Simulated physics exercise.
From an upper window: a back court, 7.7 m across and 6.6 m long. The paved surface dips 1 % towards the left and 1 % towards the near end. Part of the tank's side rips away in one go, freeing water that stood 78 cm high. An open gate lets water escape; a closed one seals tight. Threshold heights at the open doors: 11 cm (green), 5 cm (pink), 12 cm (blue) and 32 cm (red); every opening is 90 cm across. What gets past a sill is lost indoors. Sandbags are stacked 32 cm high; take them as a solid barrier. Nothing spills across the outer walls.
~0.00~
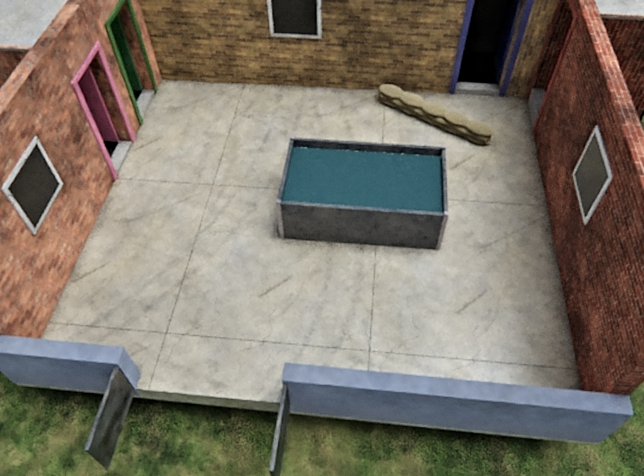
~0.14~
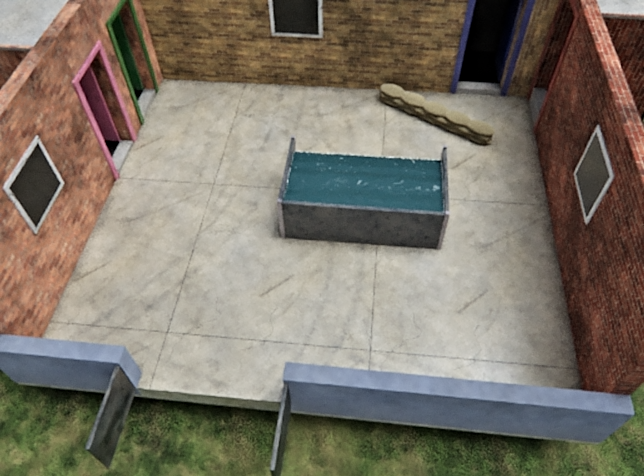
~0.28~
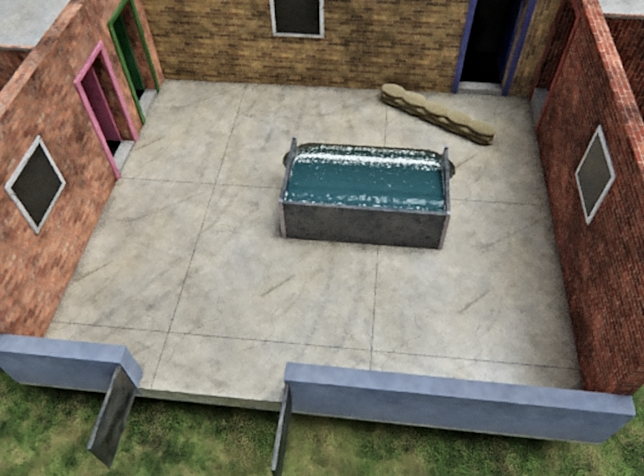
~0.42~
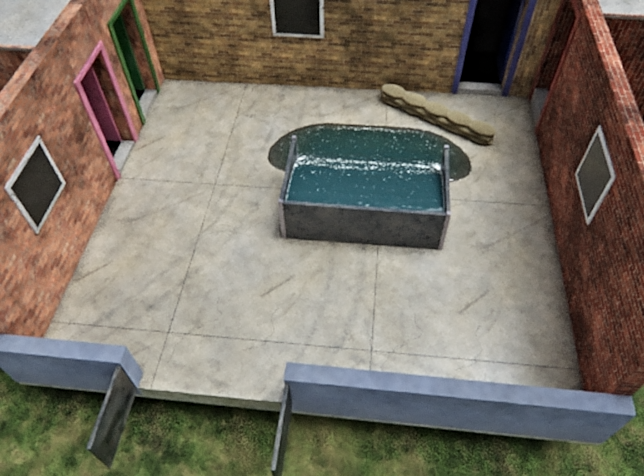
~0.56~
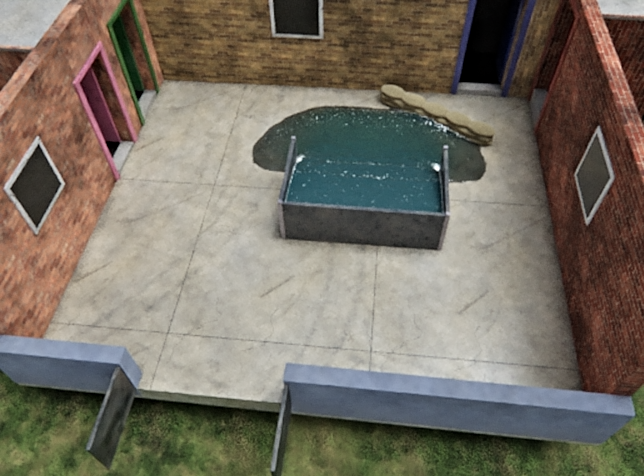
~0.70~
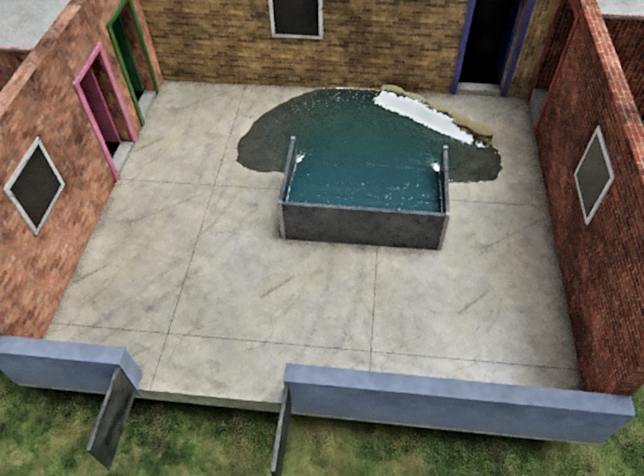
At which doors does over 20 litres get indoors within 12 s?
Door by door: At the green door it goes over the limit; at the pink door it exceeds the limit; at the blue door it keeps below the limit; at the red door it stays under the limit.
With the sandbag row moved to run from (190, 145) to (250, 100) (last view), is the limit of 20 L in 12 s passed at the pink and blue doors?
Against that limit: Pink not over, blue above.
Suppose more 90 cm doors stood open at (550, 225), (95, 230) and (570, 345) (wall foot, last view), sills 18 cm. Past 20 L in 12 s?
In turn: Under, not over, under.
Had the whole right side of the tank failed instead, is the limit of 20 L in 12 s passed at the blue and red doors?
Against that limit: Blue past it, red below.
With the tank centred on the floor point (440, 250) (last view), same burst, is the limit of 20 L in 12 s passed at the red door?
Then: Red under.
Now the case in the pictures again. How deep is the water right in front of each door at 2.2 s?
In cm: Green 5, pink 0, blue 5, red 5.
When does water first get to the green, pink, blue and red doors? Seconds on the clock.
Green 2.2 s, pink 2.8 s, blue 1.6 s, red 2.2 s.
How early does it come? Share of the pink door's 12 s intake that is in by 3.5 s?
About 10 per cent.
After 1.4 s water covers 25 % of the floor and is deepest (55 cm) near (355, 92); green door not reached, pink door not reached, blue door not reached, red door not reached.
After 2.2 s water covers 30 % of the floor and is deepest (35 cm) near (346, 92); green door not reached, pink door not reached, blue door 5 cm at the sill, 0 L in, red door 5 cm at the sill, 0 L in.
After 3.5 s water covers 50 % of the floor and is deepest (30 cm) near (147, 116); green door 28 cm at the sill, 132 L in, pink door 14 cm at the sill, 10 L in, blue door 3 cm at the sill, 0 L in, red door 11 cm at the sill, 0 L in.
After 7.0 s water covers 80 % of the floor and is deepest (20 cm) near (33, 362); green door 10 cm at the sill, 242 L in, pink door 10 cm at the sill, 90 L in, blue door 2 cm at the sill, 0 L in, red door 2 cm at the sill, 0 L in.
After 12.0 s water covers 90 % of the floor and is deepest (12 cm) near (33, 362); green door 8 cm at the sill, 242 L in, pink door 7 cm at the sill, 114 L in, blue door 2 cm at the sill, 0 L in, red door 1 cm at the sill, 0 L in.
